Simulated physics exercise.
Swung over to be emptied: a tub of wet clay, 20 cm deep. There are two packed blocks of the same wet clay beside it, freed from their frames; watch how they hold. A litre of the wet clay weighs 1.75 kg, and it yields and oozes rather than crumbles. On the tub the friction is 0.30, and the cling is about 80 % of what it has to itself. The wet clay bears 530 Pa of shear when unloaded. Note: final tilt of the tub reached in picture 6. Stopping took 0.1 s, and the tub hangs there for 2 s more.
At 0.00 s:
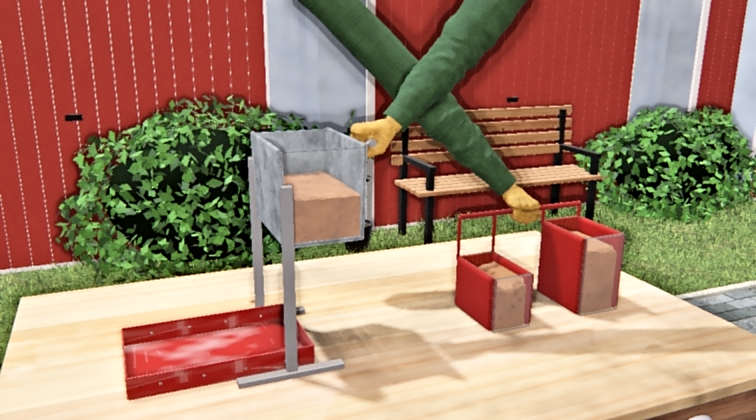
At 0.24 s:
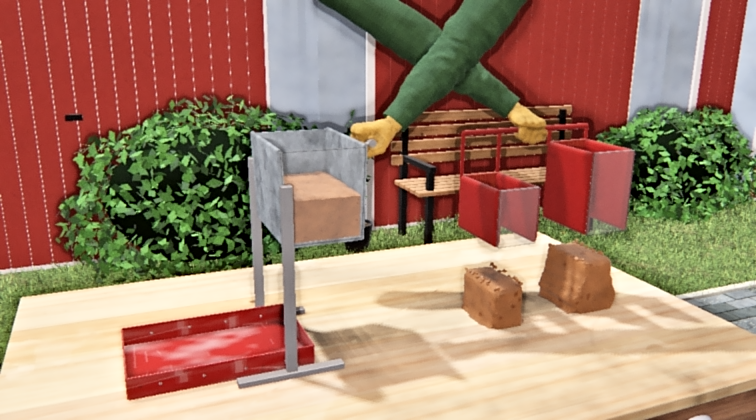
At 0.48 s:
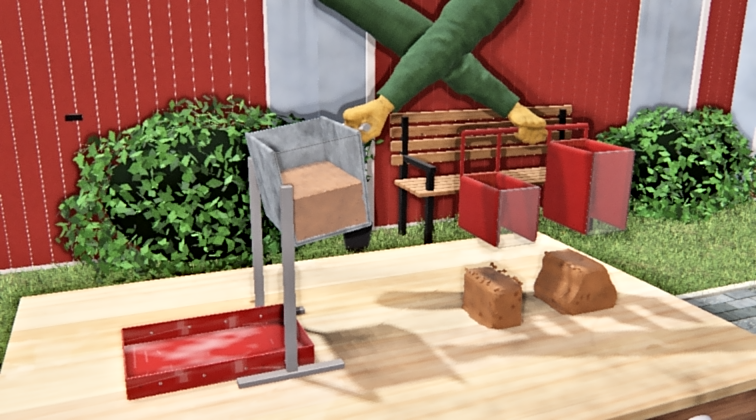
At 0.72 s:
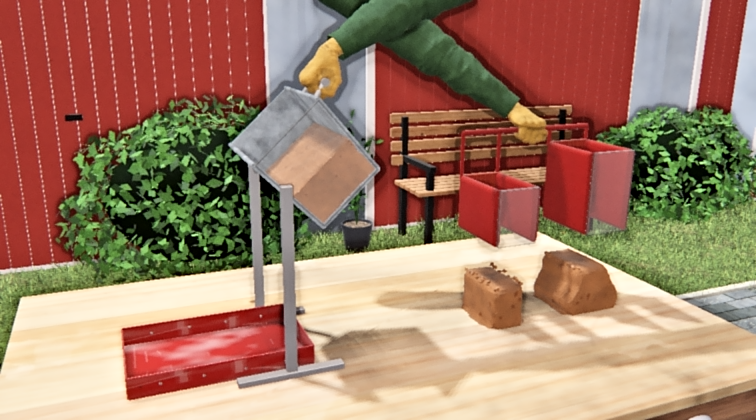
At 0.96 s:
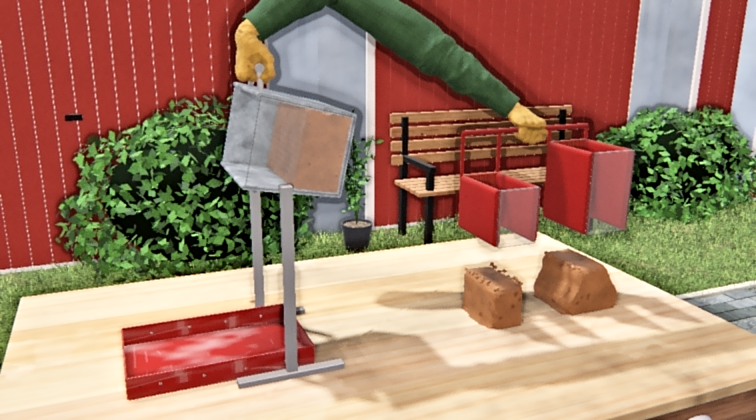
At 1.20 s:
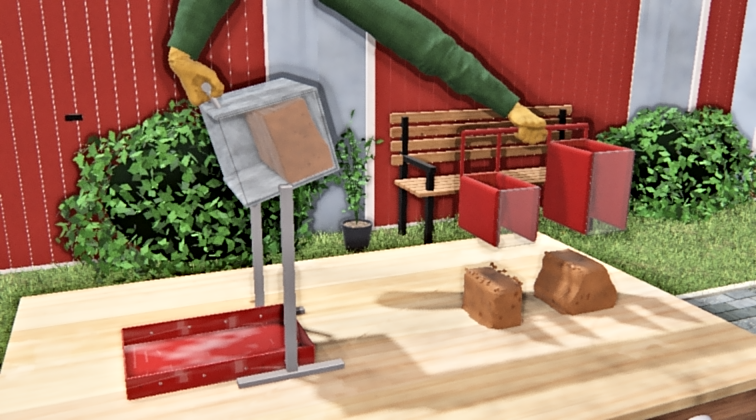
Someone in green sleeves and yellow gloves lifted two red molds off blocks of brown clay, and the right block sagged a little. The other hand then swung a gray tub of clay over to the left.
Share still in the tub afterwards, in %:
Around 50 %.
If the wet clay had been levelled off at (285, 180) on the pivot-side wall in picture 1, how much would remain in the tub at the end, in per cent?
In that case, around 40 percent.
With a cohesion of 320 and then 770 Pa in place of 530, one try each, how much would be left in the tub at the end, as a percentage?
The answers, in order, are 45 % and 60 %.
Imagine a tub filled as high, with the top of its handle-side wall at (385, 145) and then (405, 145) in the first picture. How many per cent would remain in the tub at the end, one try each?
First try about 45 per cent, second around 40 per cent.
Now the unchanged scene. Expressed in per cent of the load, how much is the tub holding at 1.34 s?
Tub contents: Around 100 %.
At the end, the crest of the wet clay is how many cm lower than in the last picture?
10 cm.
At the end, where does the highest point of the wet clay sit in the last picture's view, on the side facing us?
Peak location: Approx. (301, 146).
After 1.34 s, the tub is at 106 degrees and holds 100 %.
After 1.51 s, the tub is at 106 degrees and holds 64 %.
After 1.68 s, the tub is at 106 degrees and holds 50 %.
After 1.85 s, the tub is at 106 degrees and holds 50 %.
After 3.20 s, at the end, the tub is at 106 degrees and holds 50 %.
